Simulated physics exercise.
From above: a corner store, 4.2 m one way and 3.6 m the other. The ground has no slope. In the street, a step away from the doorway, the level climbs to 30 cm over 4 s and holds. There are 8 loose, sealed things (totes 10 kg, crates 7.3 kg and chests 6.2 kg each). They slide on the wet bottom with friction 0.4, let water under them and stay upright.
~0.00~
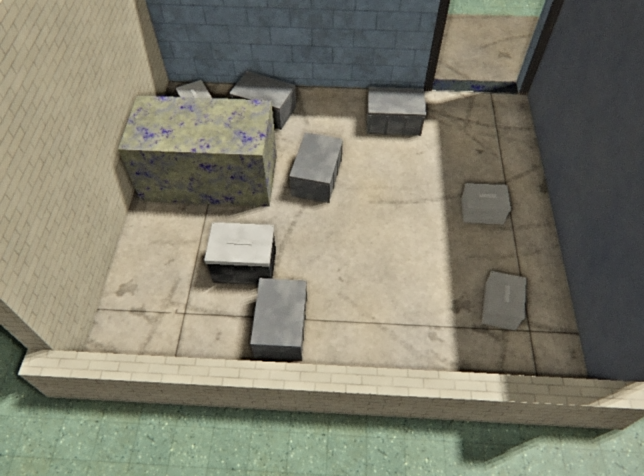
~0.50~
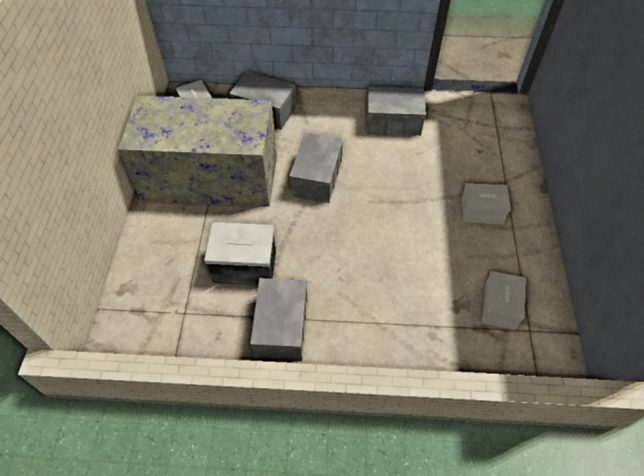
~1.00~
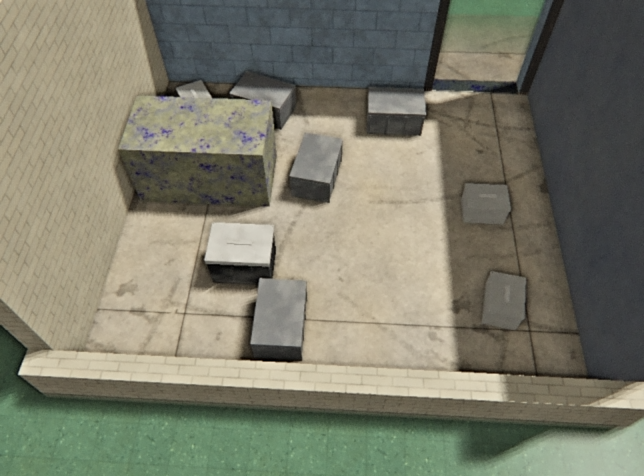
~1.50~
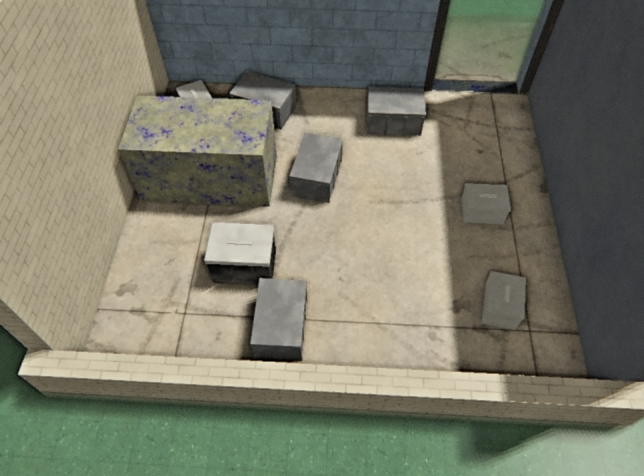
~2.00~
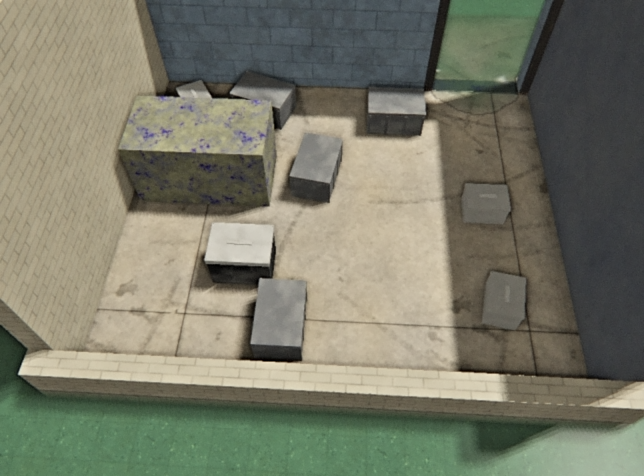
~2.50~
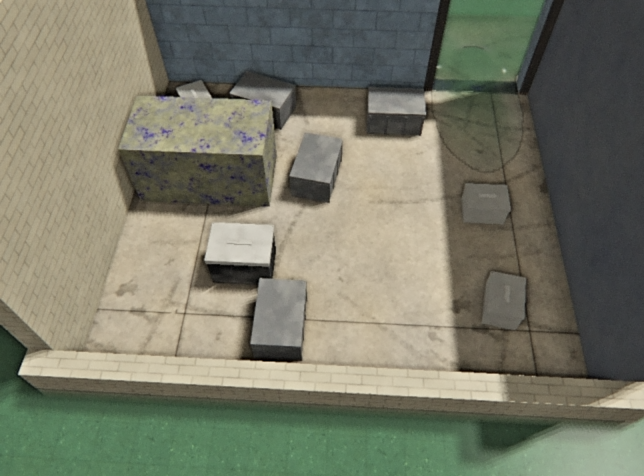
In this clip, seen from above, green-tinted water covers the ground outside a walled room, spreads through the doorway at the back right, and creeps slightly onto the shaded floor, while the scattered boxes and blocks stay still.
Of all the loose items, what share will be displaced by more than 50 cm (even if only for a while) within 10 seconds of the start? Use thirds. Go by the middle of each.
Share: Between one and two thirds.
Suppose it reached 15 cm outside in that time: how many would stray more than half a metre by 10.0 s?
Then 2.
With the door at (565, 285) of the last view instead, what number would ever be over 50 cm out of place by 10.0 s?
Then 5.
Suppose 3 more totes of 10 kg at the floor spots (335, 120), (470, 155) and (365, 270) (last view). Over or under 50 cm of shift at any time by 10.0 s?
In that order: Under, more, past it.
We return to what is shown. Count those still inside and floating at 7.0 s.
I count 3.
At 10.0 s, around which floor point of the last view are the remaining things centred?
Near (247, 180).
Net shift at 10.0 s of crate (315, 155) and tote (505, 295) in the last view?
In turn: 40 cm, 350 cm.
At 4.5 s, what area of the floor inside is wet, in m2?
About 7.0 m2.
After 3.5 s 0 of 8 are over 50 cm from their spots; 0 afloat.
After 4.5 s 1 of 8 are over 50 cm from their spots; 0 afloat.
After 7.0 s 3 of 8 are over 50 cm from their spots; 3 afloat.
After 10.0 s 3 of 8 are over 50 cm from their spots, and 4 have been at some point; 5 afloat.
